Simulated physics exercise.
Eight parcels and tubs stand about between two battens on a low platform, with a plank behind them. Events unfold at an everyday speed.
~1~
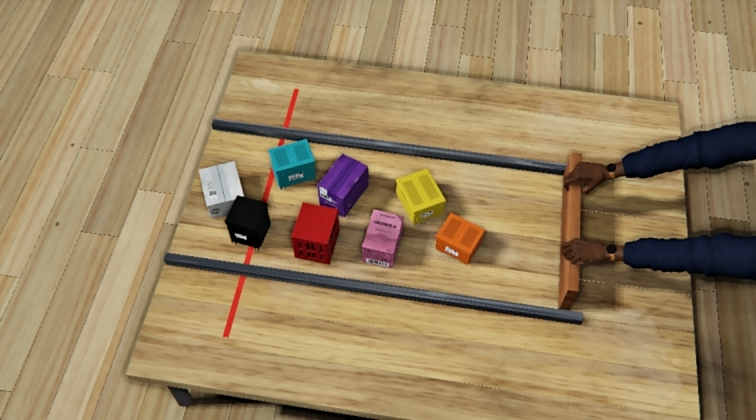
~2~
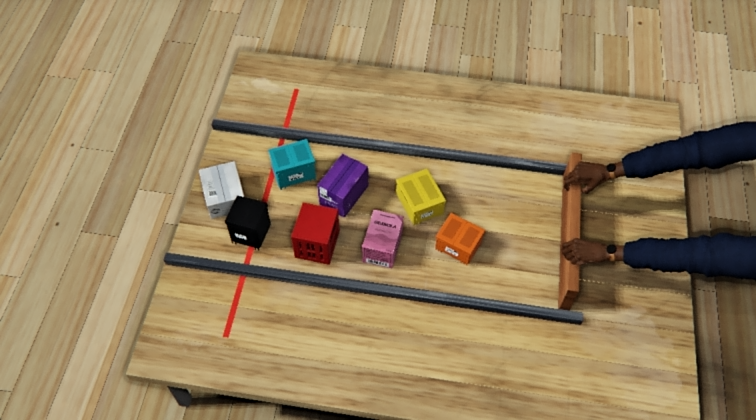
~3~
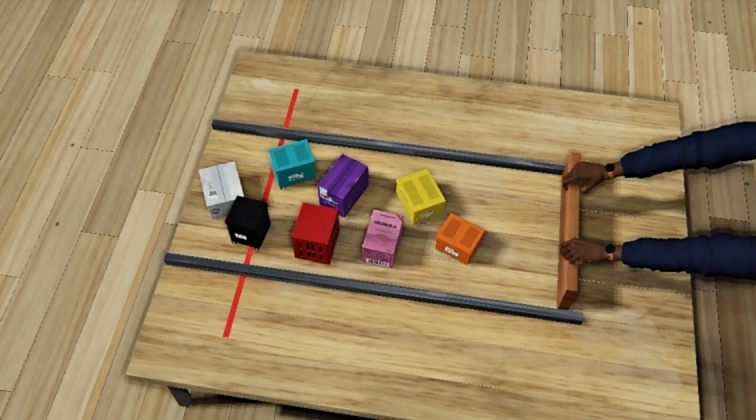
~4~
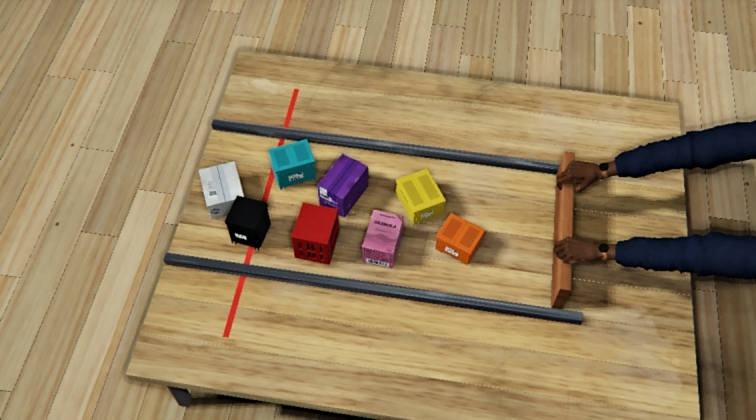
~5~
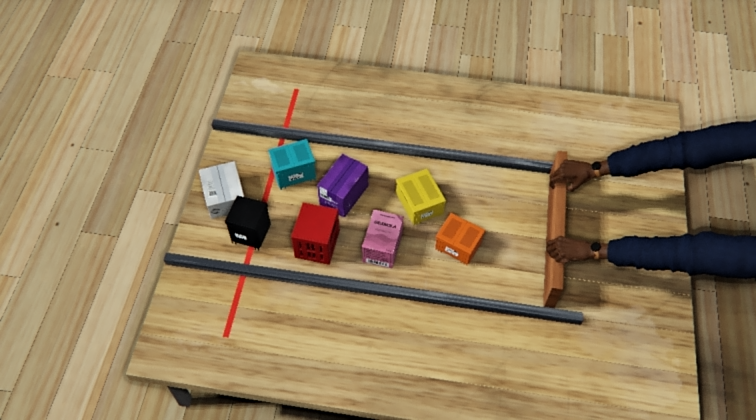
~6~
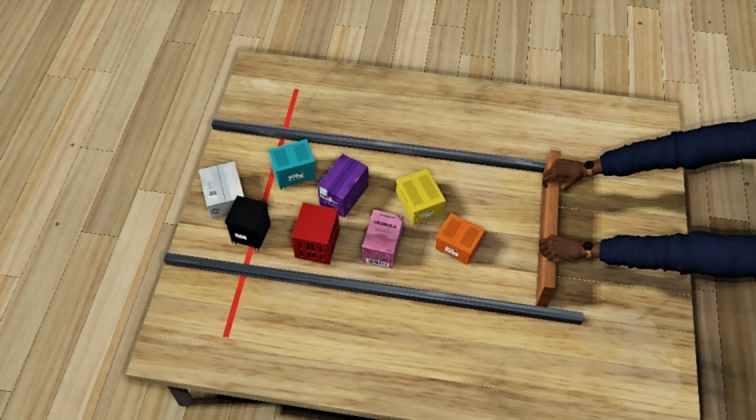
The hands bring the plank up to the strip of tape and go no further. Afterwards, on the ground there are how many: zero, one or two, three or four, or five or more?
On the ground there are three or four.
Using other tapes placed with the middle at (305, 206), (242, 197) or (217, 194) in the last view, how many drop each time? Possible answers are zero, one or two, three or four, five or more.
Result per tape, in order - none / either three or four / at least five.
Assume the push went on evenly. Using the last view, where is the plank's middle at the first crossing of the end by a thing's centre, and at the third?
(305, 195) and (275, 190).
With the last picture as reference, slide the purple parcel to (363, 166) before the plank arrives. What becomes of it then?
Result: The purple parcel keeps its place.
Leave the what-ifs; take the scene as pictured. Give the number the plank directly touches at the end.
Contact count: 2.
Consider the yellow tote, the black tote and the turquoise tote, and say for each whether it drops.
Here is how it goes: The yellow tote remains aboard, the black tote ends up below, the turquoise tote ends up below.
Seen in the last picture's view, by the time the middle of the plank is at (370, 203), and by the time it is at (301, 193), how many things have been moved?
Moved so far: 7, later 8.
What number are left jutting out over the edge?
0 is the number.
Soon after, none off yet; white parcel at rest near (223, 190); black tote at rest near (249, 223); turquoise tote at rest near (293, 165).
By the end, the number that fall off is three or four; fallen, red crate, turquoise tote, black tote and white parcel.
